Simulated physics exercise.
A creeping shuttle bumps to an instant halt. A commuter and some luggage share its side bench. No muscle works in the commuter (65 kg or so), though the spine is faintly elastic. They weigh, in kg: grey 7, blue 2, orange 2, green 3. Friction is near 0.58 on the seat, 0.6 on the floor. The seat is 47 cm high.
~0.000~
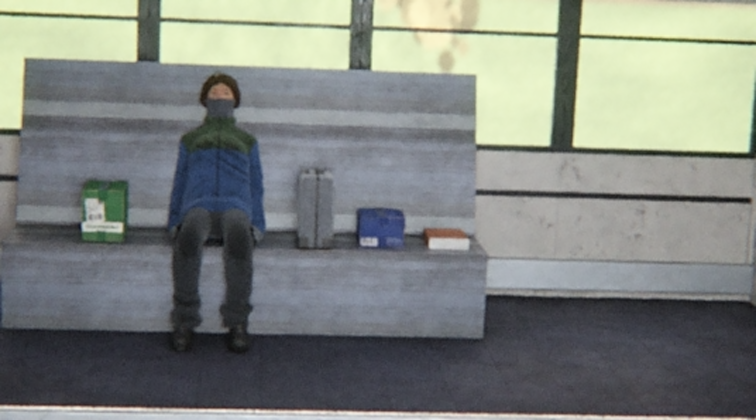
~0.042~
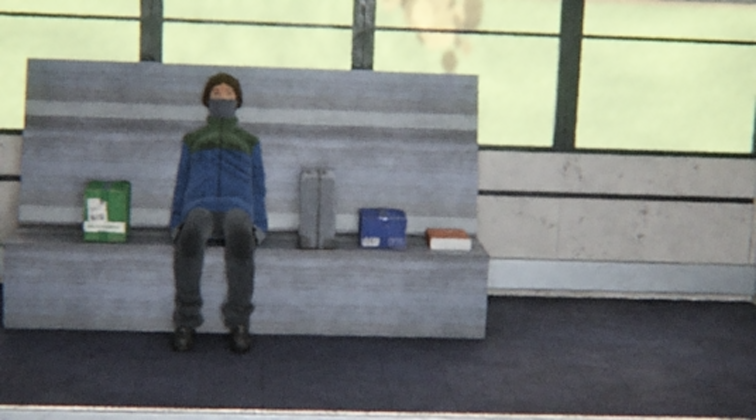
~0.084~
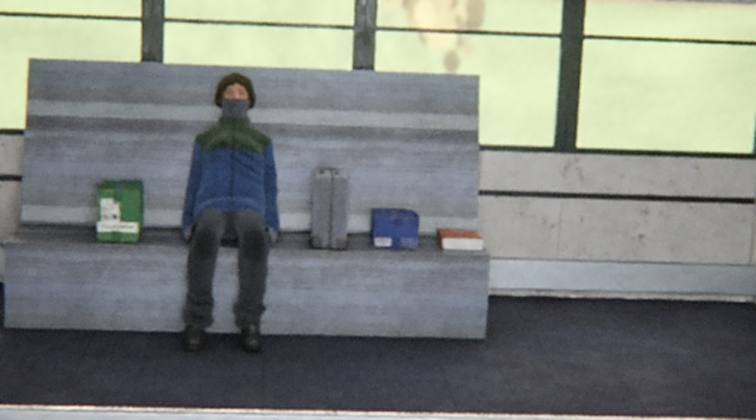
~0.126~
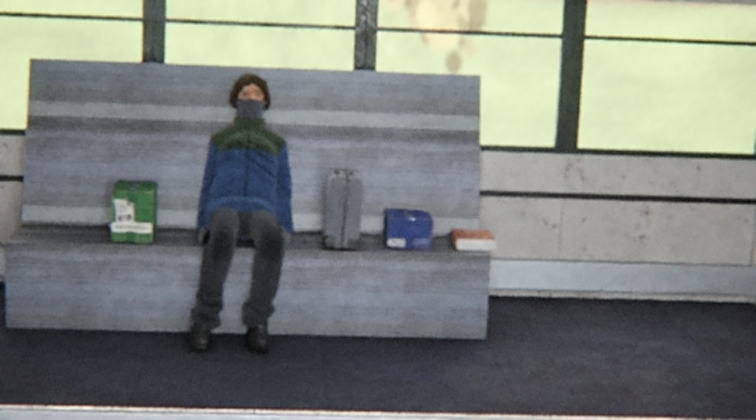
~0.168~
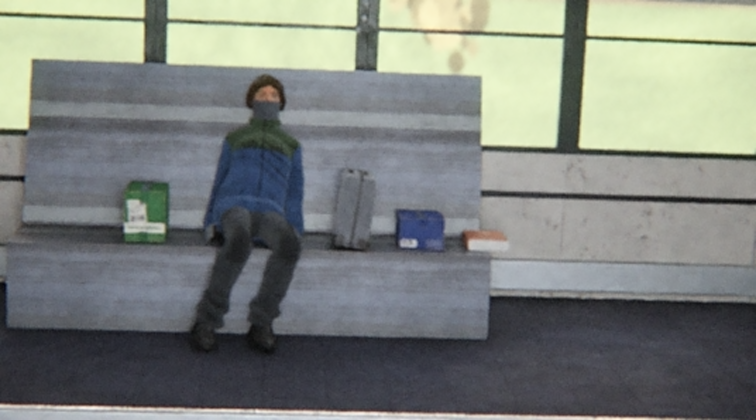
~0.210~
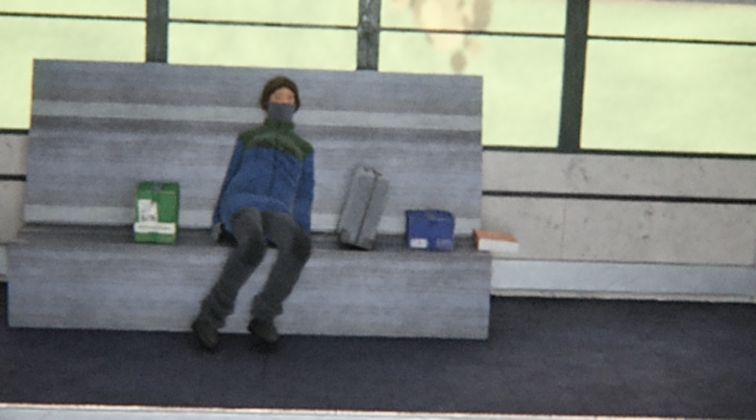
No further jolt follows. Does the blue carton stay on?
In the end the blue carton clings on.
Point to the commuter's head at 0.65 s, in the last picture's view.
Around (395, 213).
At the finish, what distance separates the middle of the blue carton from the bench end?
About 20 cm short of it.
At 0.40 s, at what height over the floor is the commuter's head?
Roughly 110 cm.
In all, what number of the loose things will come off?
The count is 1.
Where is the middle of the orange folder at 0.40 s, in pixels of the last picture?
At about (532, 277).
After 0.40 s the blue carton is 21 cm short of the bench end, tilted 0°, near (449, 230) in the last picture's view; the green holdall 173 cm short of the bench end, tilted 0°.
After 0.65 s the blue carton is 20 cm short of the bench end, tilted 0°, near (452, 230) in the last picture's view.
After 1.05 s the blue carton is 19 cm short of the bench end, tilted 0°, near (454, 231) in the last picture's view; the green holdall 173 cm short of the bench end, tilted 0°.
At rest, 2.7 s, grey case stays on; blue carton stays on; orange folder drops off; green holdall stays on; commuter's hips keep to the seat.
